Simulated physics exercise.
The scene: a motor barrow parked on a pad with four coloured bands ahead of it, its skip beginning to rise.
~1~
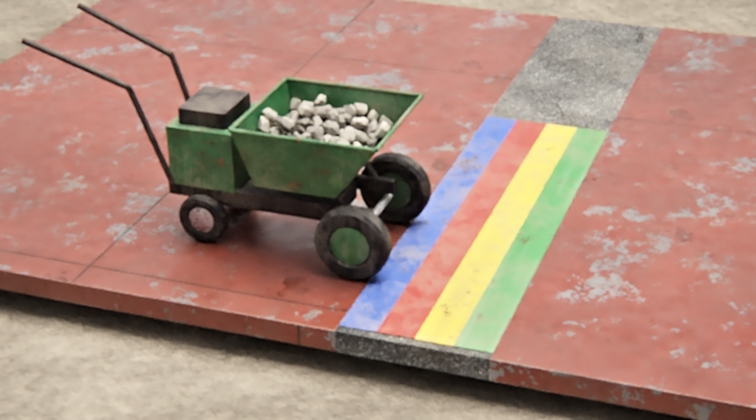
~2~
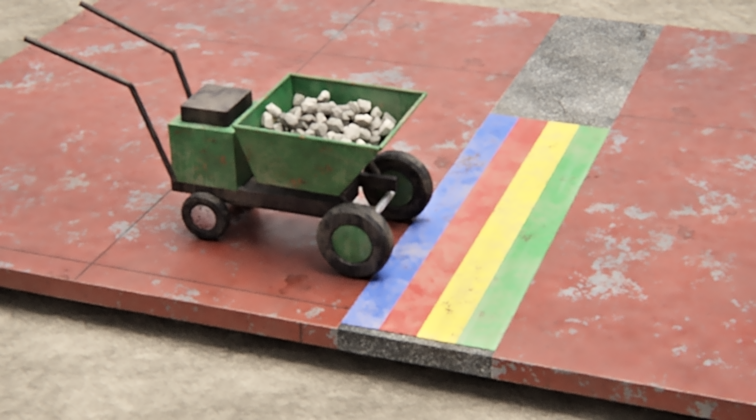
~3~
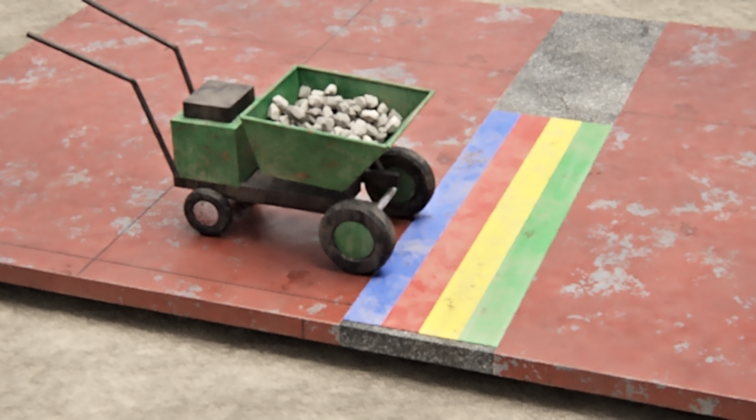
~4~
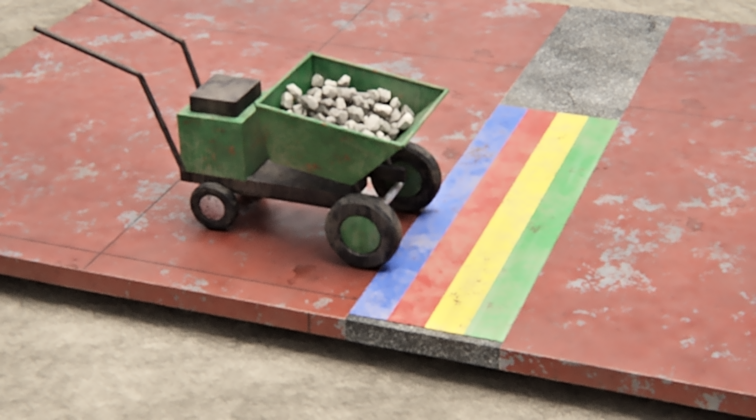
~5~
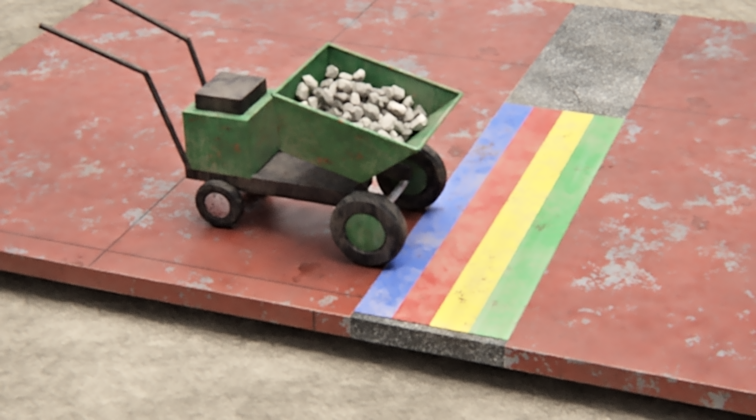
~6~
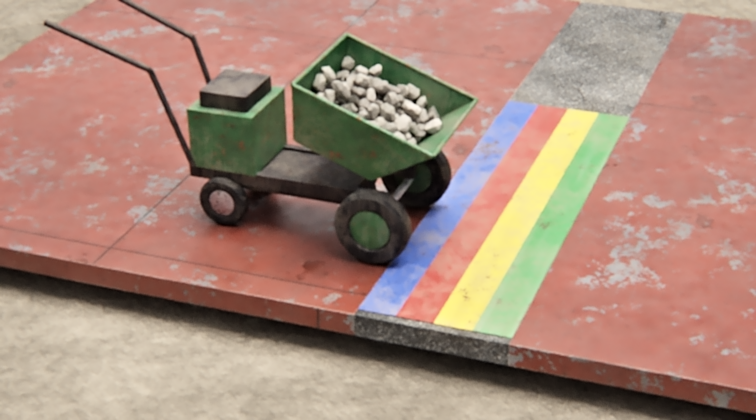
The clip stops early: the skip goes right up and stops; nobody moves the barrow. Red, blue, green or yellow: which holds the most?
The green one gets the largest share.
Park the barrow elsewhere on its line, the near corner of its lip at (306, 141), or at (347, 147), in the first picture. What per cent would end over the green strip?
First some 10, then 20 per cent.
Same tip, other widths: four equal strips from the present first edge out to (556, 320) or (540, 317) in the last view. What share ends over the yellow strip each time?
In turn 40 and 30 in a hundred.
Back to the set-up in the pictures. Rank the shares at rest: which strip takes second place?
Next in line is the yellow strip.
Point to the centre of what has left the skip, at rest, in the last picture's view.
At about (542, 252).
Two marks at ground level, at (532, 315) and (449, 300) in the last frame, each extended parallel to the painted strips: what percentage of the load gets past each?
First some 20, then 80 per cent.
Soon after the last picture, skip tipped steeply; all in the skip.
A little later, skip tipped right over; most in the skip; a small part over the yellow strip; about a quarter over the green strip; a stray few falling; a stray few off the paint.
Later still, skip tipped right over; about a quarter in the skip; a small part over the yellow strip; about a third over the green strip; about a quarter off the paint.
At rest, skip tipped right over; about a quarter in the skip; none over the blue strip; none over the red strip; about a quarter over the yellow strip; about a third over the green strip; about a quarter off the paint.
